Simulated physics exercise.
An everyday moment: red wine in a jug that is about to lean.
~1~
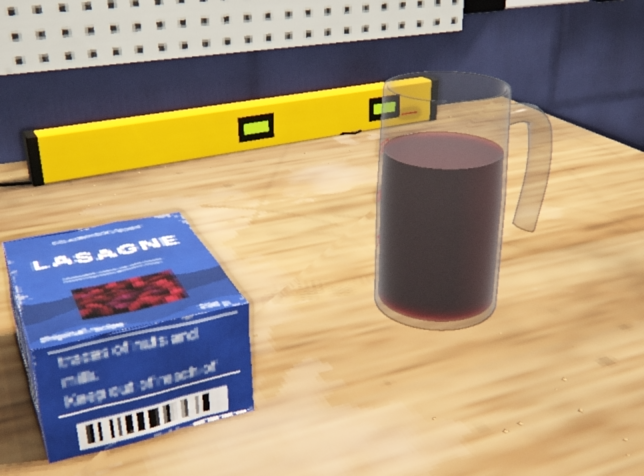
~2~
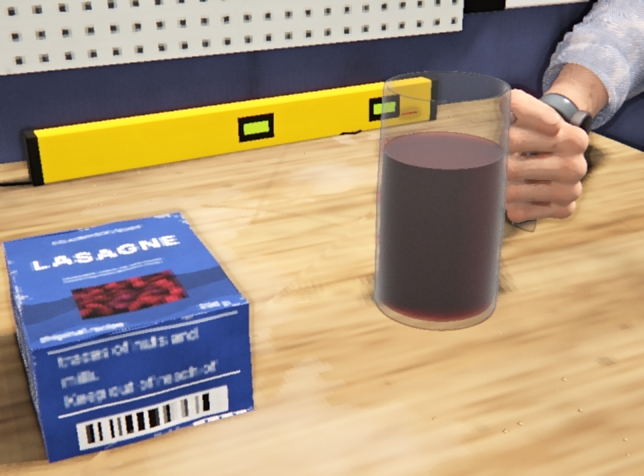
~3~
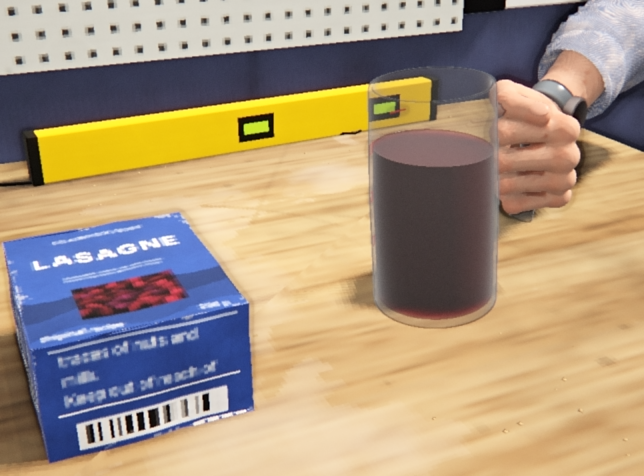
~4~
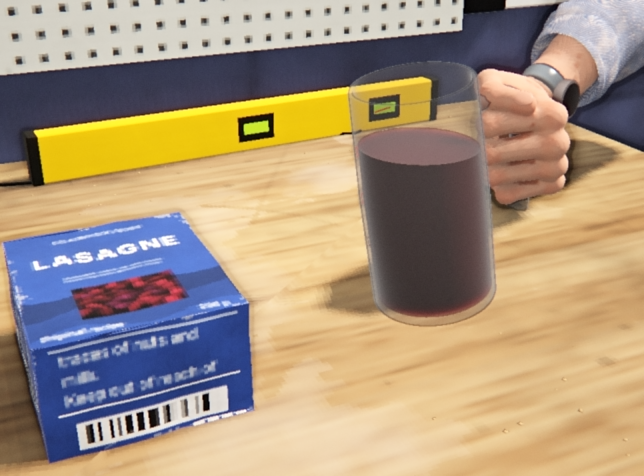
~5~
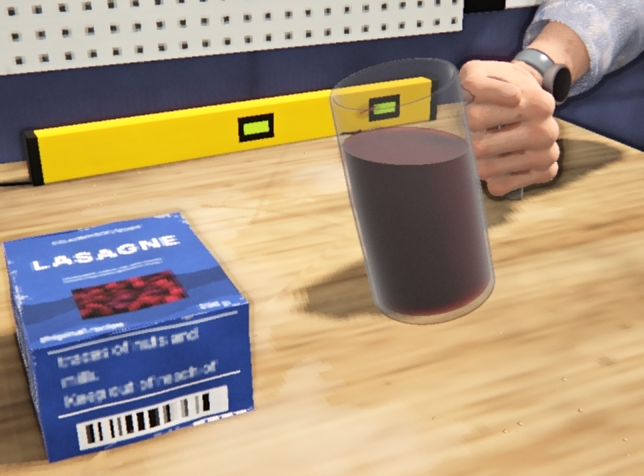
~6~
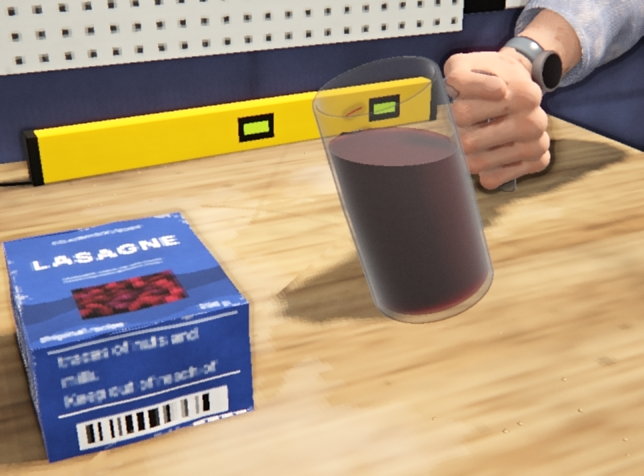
To begin with, a clear jug of dark red wine stands upright on a wooden surface, right of a blue lasagne box and before a yellow level. A hand wearing a watch comes in from the right and grips the handle, then gradually leans the jug leftward, towards the box.
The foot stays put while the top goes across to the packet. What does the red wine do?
The jug spills.
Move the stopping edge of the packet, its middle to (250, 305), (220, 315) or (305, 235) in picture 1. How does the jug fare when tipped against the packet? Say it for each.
One after the other: Leaks, runs over, copes.
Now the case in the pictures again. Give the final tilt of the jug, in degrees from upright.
At 60° or so.
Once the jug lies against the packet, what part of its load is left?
I make it 85 per cent.
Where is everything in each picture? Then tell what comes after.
In the first picture, it stands upright; jug (441, 194) about two thirds full.
The second picture shows a hand takes hold; jug about two thirds full, surface at (444, 151); packet (122, 322).
In the third picture, it is leaning; jug (433, 192) about two thirds full.
The fourth picture shows tipping on its foot; jug about two thirds full, surface at (419, 147); packet (122, 322).
In the fifth picture, the top moves towards the packet; jug (413, 188) about two thirds full.
The sixth picture shows on the way over; jug about two thirds full, surface at (392, 146); packet (122, 322).
A moment on, the jug leans by about 35°; all is still inside.
Further on, the jug leans by about 55°; a puddle lies under it; nearly all of the red wine is inside.
When it is over, the jug leans by about 60°, against the packet; a puddle lies under it; about three quarters of the red wine is inside.
